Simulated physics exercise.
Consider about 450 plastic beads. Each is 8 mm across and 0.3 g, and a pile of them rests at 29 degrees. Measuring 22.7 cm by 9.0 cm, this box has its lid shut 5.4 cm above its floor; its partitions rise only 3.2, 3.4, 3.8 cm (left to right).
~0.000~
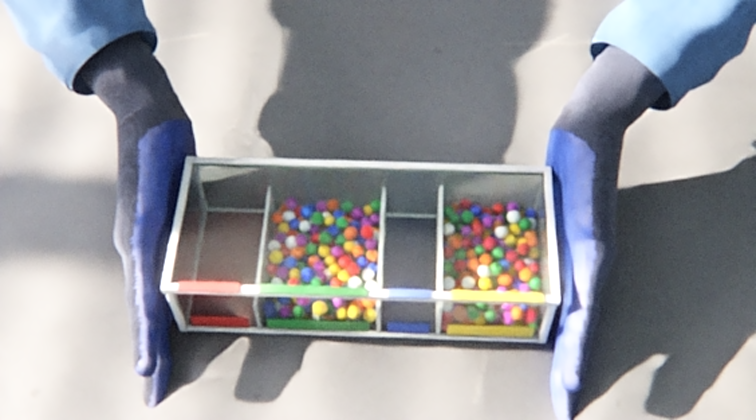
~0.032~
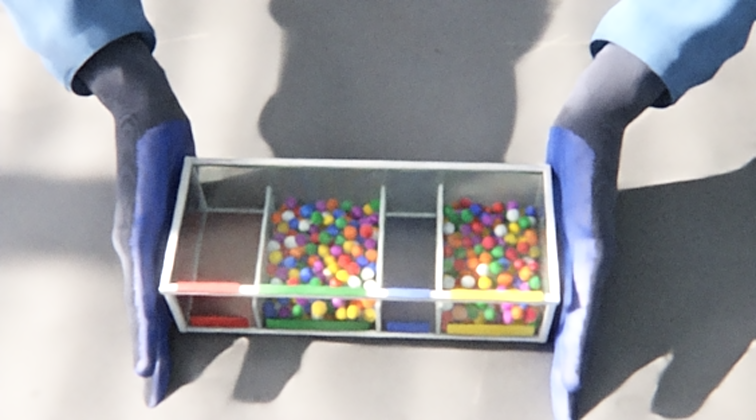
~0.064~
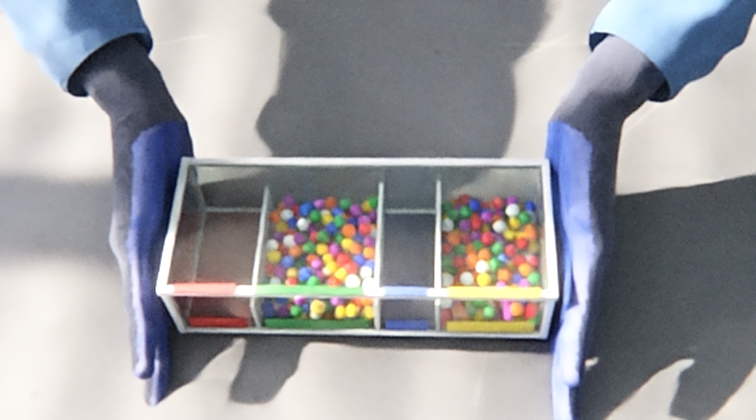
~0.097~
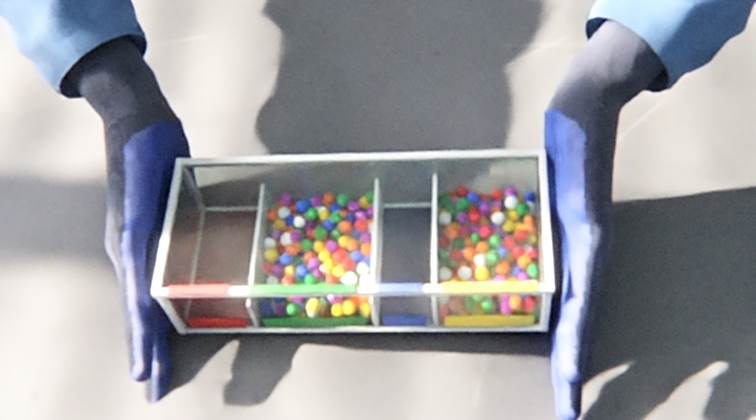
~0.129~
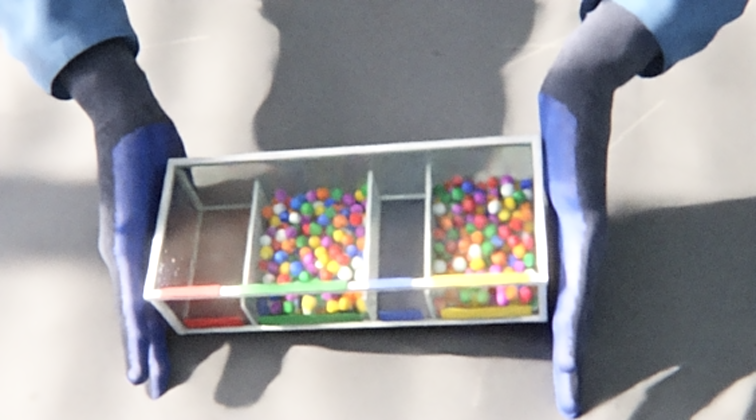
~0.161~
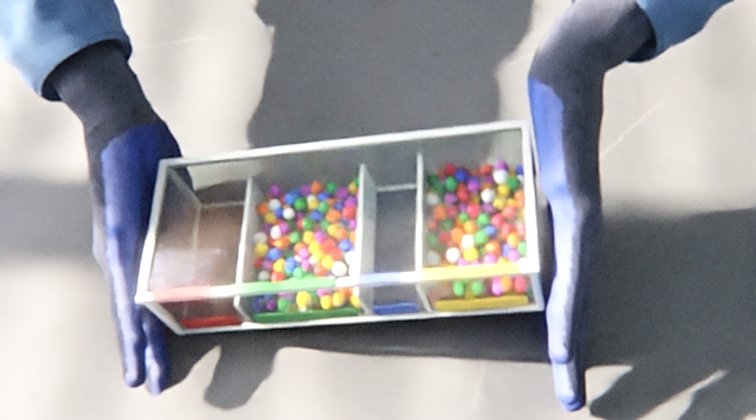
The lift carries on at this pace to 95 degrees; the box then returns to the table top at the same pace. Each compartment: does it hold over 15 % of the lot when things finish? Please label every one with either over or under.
Labels - red compartment: Over; blue compartment: Under; green compartment: Over; yellow compartment: Over.
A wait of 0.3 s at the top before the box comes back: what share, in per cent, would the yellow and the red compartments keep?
That would leave yellow with 40 percent and red with 40 percent.
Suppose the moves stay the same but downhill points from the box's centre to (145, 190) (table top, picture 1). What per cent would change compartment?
The share comes to about 35 in a hundred.
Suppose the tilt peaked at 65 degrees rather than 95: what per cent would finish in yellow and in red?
Result - yellow 45 percent, red 15 percent.
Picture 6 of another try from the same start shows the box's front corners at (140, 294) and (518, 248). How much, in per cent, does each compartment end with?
Red 40 %; blue 5 %; green 15 %; yellow 35 %.
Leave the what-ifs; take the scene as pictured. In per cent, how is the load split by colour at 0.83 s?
Red = 15, blue = 5, green = 35, yellow = 45 (per cent).
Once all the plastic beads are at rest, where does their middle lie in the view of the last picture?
I'd say roughly (300, 282).
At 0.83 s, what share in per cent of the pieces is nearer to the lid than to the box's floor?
60 %.
After 0.83 s, tilt 95 degrees; red 15 %, blue 5 %, green 35 %, yellow 45 %.
After 1.27 s, tilt 42 degrees; red 35 %, blue 5 %, green 20 %, yellow 40 %.
After 1.79 s, tilt 0 degrees; red 40 %, blue 5 %, green 20 %, yellow 40 %.
In the end, at 2.4 s, red 40 %, blue 5 %, green 20 %, yellow 40 %.
